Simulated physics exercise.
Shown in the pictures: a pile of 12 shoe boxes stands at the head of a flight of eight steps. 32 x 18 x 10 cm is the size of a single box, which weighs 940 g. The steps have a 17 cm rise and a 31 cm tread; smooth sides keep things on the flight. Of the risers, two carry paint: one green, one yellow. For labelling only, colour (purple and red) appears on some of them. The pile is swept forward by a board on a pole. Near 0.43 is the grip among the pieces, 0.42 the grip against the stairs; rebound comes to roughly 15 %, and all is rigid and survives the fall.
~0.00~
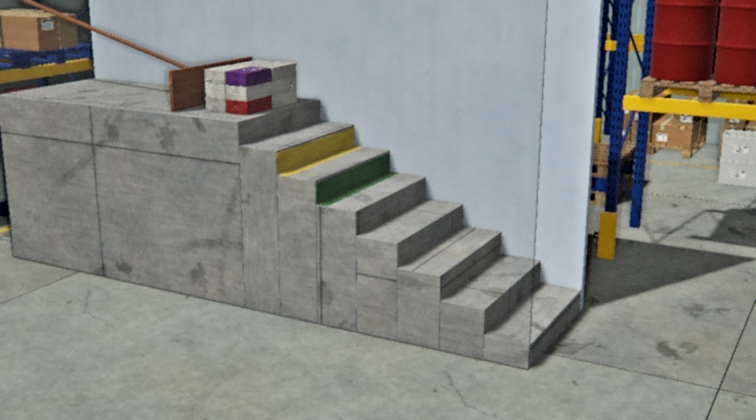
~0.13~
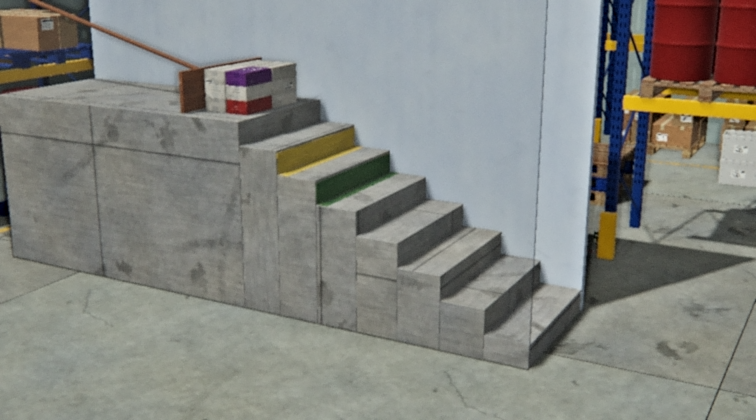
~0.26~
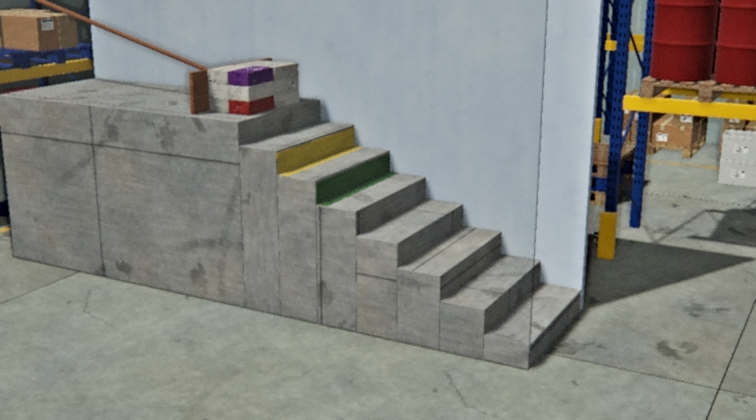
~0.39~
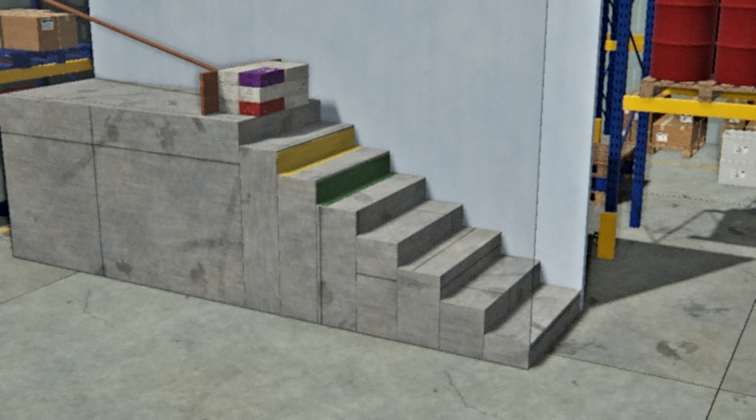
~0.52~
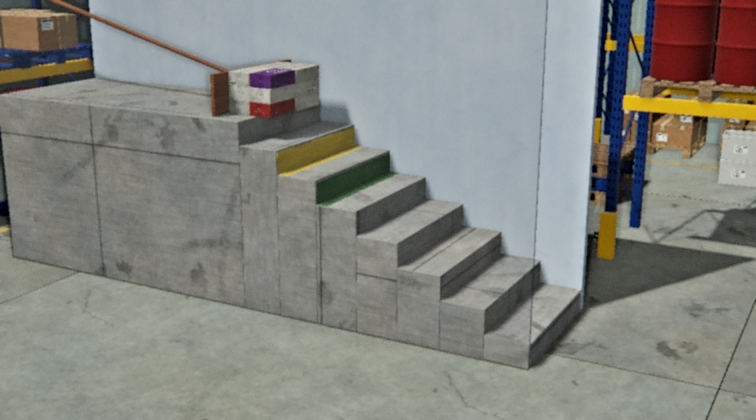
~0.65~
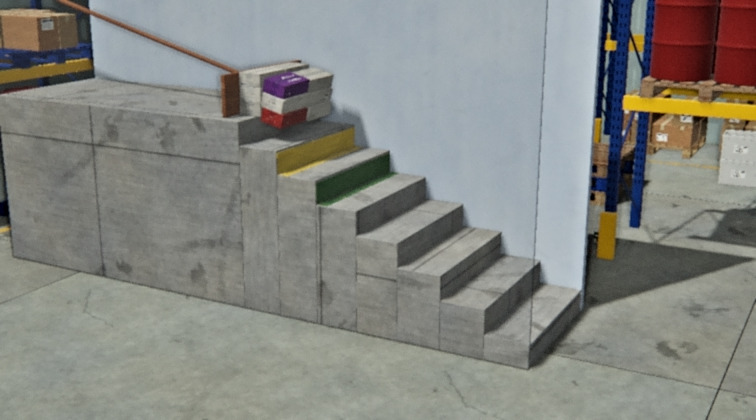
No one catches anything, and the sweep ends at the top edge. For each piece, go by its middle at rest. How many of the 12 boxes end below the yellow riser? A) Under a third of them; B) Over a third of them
Answer: B.
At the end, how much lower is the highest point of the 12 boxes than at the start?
About 22 cm.
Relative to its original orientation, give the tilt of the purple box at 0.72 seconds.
Roughly 25°.
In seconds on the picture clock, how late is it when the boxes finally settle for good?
Close to 4.5 seconds.
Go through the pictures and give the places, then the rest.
In the first frame (we follow the side turned to the camera), board (170, 79) 61 cm from the edge; green riser, near end, (330, 202); yellow riser, near end, (291, 173); red box (260, 105); purple box (259, 77); no piece has moved.
In the second frame, board (181, 80) 51 cm from the edge; purple box (259, 77).
In the third frame, board (191, 81) 42 cm from the edge; red box (262, 105) displaced 22 mm; purple box (261, 77) displaced 18 mm; 12 stirred so far.
In the fourth frame, board (201, 82) 33 cm from the edge; purple box (273, 78) displaced 11 cm; red box (272, 107) displaced 11 cm; 12 stirred so far.
In the fifth frame, board (212, 83) 23 cm from the edge; red box (283, 108) displaced 21 cm; purple box (283, 80) displaced 21 cm; 12 stirred so far.
In the sixth frame, board (223, 84) 14 cm from the edge; green riser, near end, (330, 202); yellow riser, near end, (291, 173); purple box (297, 89) tipped 14°, 42 mm lower; red box (295, 118) tipped 14°, 48 mm lower; 12 stirred so far.
Around 0.72 s, none of the 12 boxes below the yellow riser, 12 disturbed; purple box tipped 24°, 12 cm lower; red box tipped 22°, 14 cm lower.
Around 0.98 s, 4 of the 12 boxes below the yellow riser; purple box tipped 38°, 22 cm lower; red box 17 cm lower.
Around 1.42 s, 8 of the 12 boxes below the yellow riser; purple box on its side; red box 17 cm lower.
Around 2.90 s, 8 of the 12 boxes below the yellow riser; purple box upside down; red box 17 cm lower.
Finally (4.8 s), 8 of the 12 boxes below the yellow riser; purple box upside down; red box 17 cm lower. That is 67 per cent. Seen by the last camera, middles, purple box near (373, 190), red box near (292, 132).
